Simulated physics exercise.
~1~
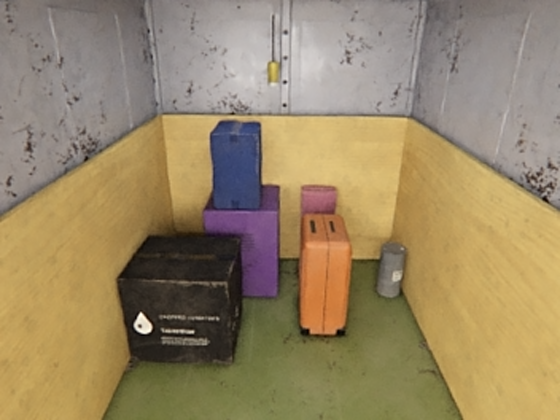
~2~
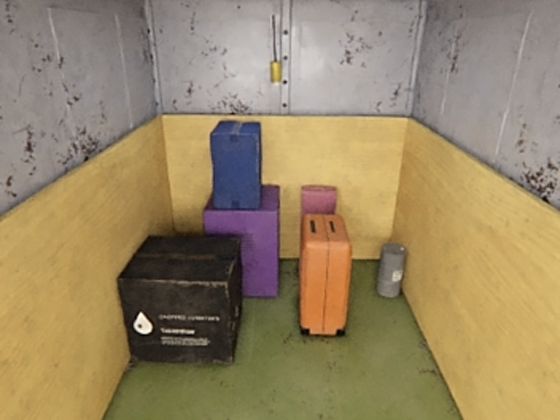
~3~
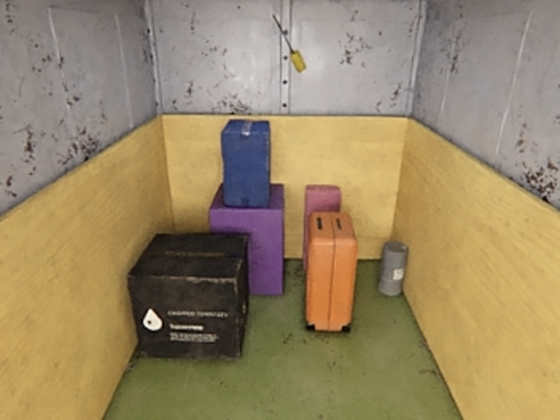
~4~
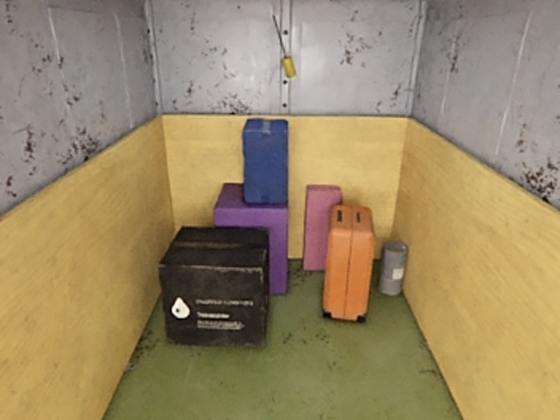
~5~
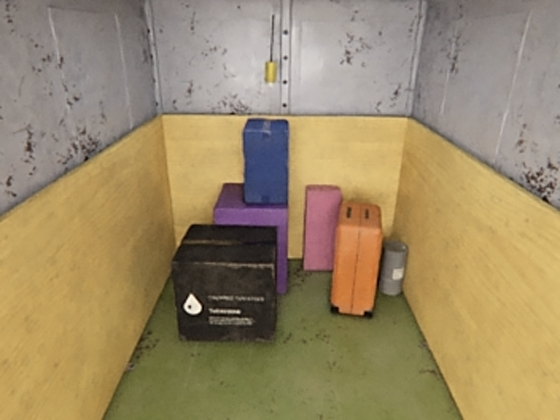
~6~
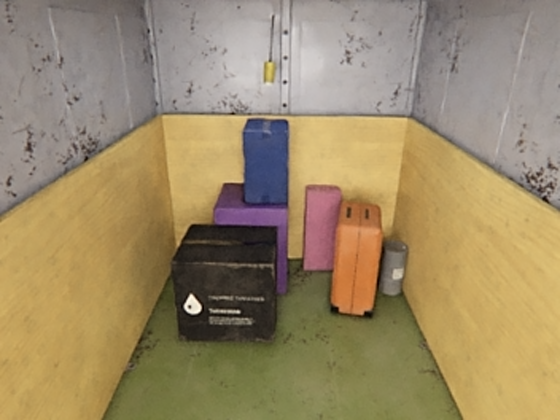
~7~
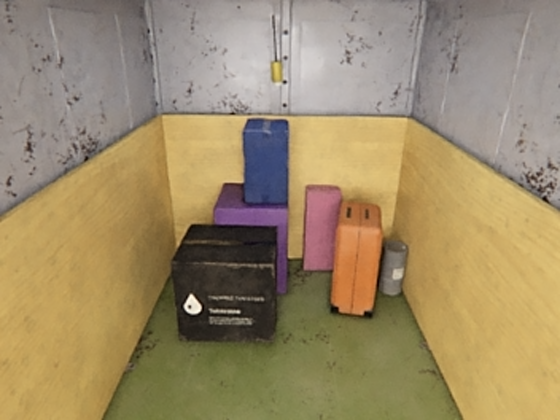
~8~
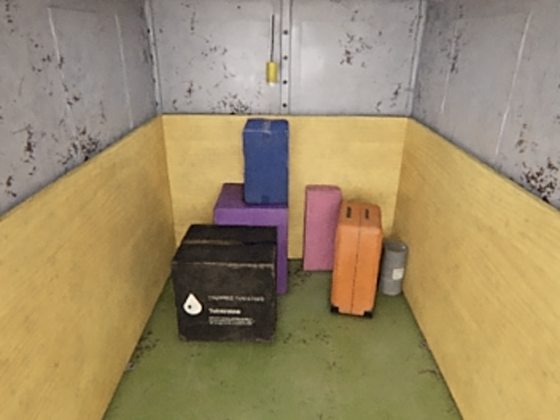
A black box, an orange case and a blue box stacked on a purple appliance slide to the right across the green-floored load bay as a hanging lamp swings, then all come to rest still upright, the orange case standing close to the grey canister.
